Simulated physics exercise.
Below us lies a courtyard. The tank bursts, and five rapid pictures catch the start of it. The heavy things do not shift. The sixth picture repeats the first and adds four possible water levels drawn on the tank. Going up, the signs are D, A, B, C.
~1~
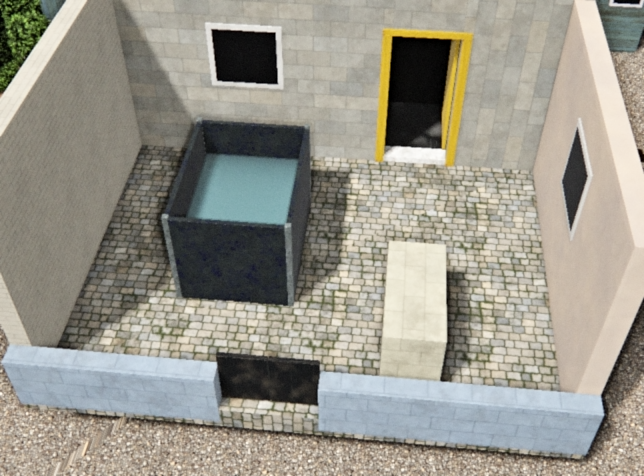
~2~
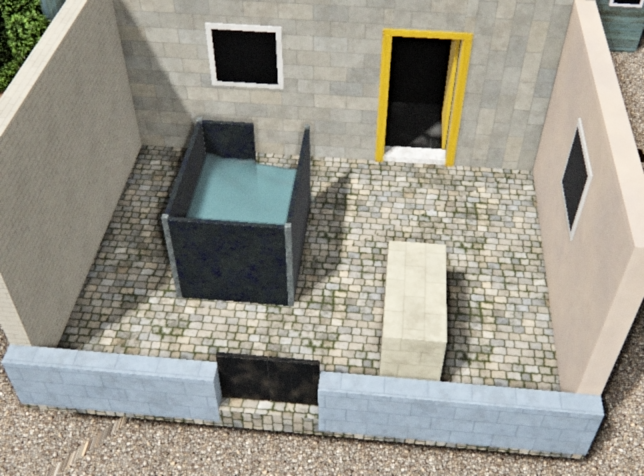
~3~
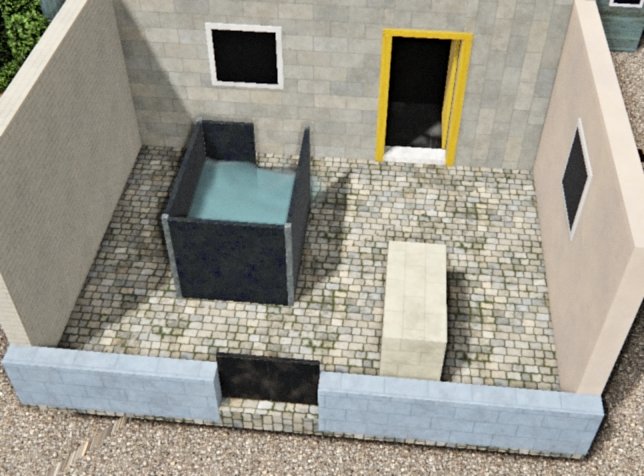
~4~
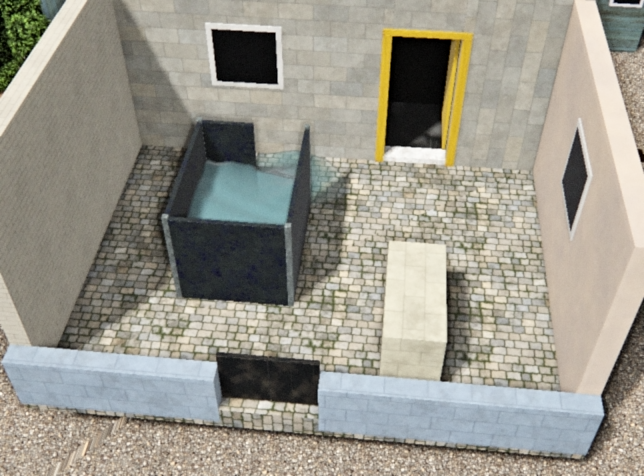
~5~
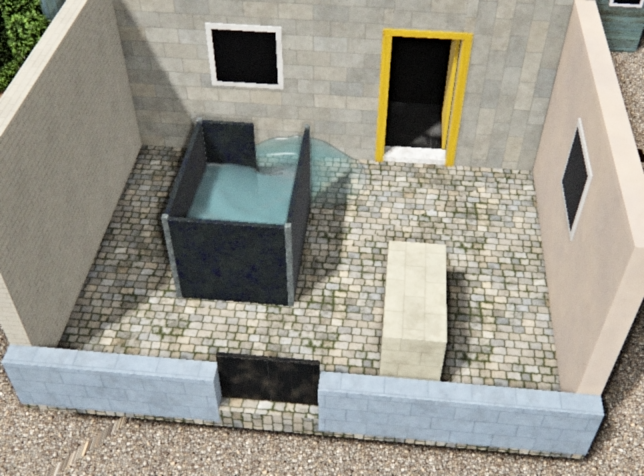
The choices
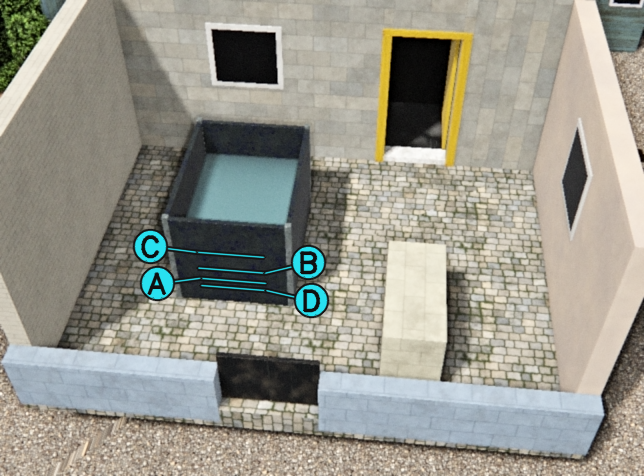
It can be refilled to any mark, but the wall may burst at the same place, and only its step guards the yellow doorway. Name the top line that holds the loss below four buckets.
Line C.
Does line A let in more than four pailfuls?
No, that is safe.
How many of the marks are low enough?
All of the four.
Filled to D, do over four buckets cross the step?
No.
In cyan, A at (232, 280); B at (231, 270); C at (229, 254); D at (233, 288); from the bottom up D, A, B, C.
With A, nothing gets over.
With B, a splash gets over, under a bucket.
With C, a bucket or two gets in.
With D, nothing gets over.
